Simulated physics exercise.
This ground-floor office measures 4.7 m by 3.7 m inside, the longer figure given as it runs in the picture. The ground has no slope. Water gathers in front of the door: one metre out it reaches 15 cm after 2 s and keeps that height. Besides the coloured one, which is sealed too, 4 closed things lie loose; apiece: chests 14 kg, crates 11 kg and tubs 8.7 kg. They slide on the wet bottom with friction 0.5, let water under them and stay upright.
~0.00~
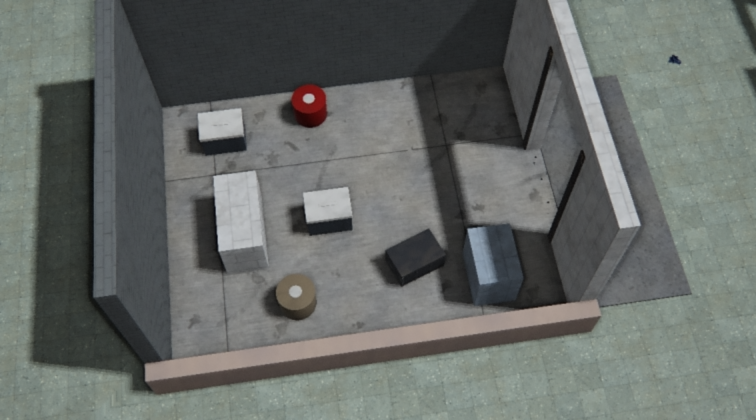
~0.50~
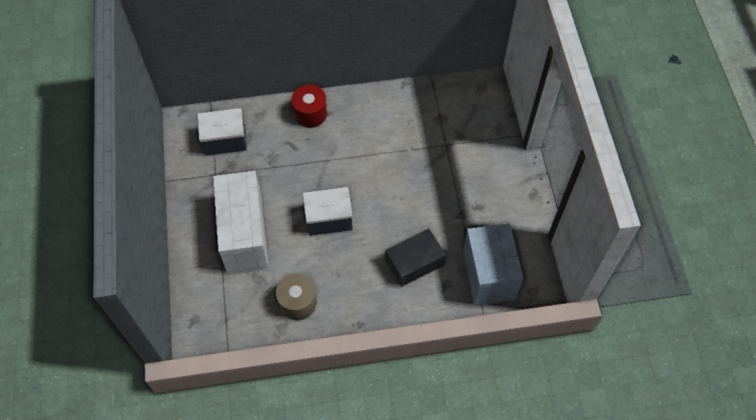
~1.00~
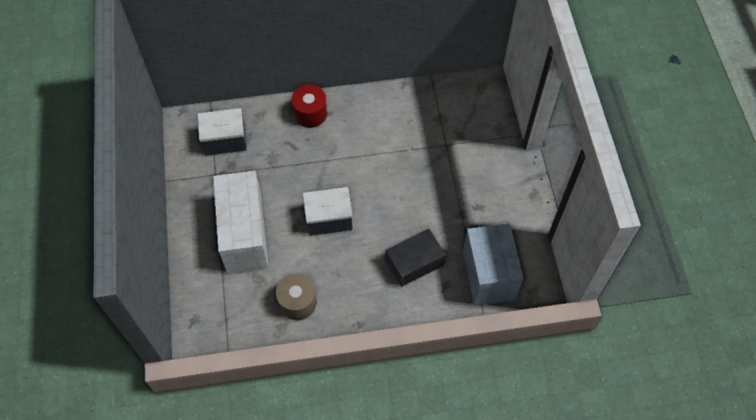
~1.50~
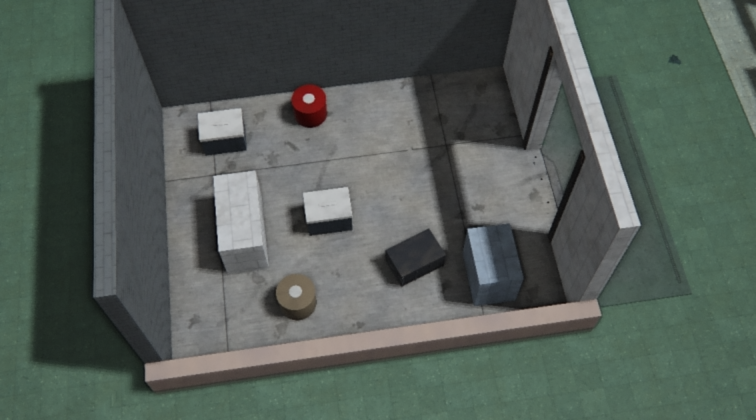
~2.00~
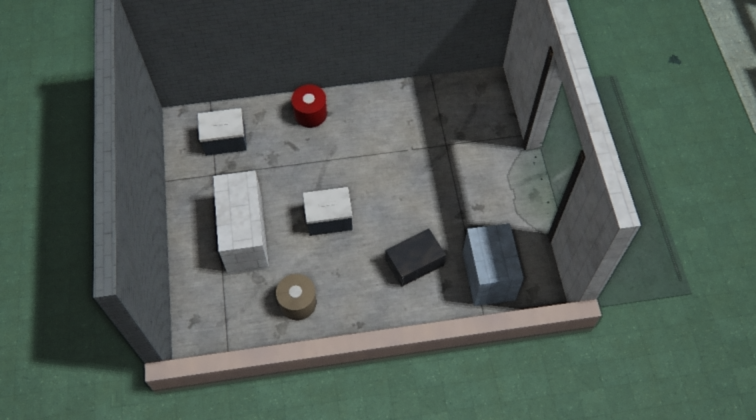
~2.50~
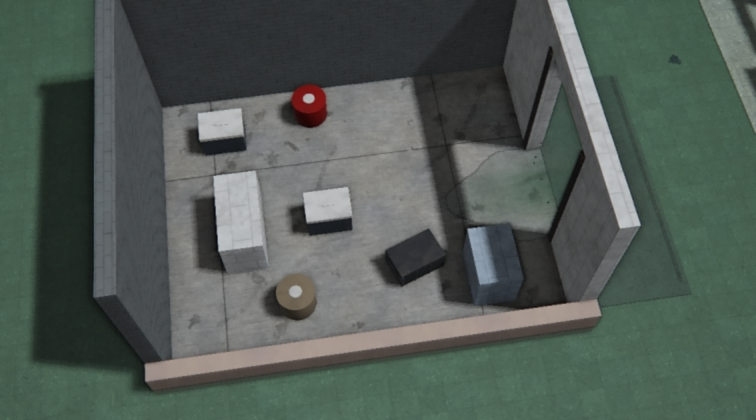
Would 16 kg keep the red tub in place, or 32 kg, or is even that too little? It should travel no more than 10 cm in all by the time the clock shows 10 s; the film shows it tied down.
Verdict: The smaller load will do.
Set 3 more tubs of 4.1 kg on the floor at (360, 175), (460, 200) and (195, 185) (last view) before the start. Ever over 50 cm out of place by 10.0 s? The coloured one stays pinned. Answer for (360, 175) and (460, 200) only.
In turn: Past it, more.
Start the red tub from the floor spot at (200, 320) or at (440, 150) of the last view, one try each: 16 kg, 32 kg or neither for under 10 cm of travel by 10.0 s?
In turn: Either load holds; the smaller is enough.
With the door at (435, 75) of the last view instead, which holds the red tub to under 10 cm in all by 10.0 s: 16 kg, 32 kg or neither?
Then the lower weight is enough.
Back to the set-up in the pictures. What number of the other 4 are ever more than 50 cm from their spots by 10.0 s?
That makes 1.
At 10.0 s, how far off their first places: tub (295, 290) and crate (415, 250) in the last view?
In that order: 0 cm, 50 cm.
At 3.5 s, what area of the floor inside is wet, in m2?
Roughly 4.5 m2.
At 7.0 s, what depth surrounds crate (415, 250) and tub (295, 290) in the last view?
About 3 and 2 cm.
After 3.5 s the red tub would be 0 cm from its start with 16 kg and 0 cm from its start with 32 kg; 0 cm of water round it then.
After 4.5 s the red tub would be 0 cm from its start with 16 kg and 0 cm from its start with 32 kg; 2 cm of water round it then.
After 7.0 s the red tub would be 0 cm from its start with 16 kg and 0 cm from its start with 32 kg; 5 cm of water round it then.
After 10.0 s the red tub would be 0 cm from its start with 16 kg and 0 cm from its start with 32 kg; 7 cm of water round it then.
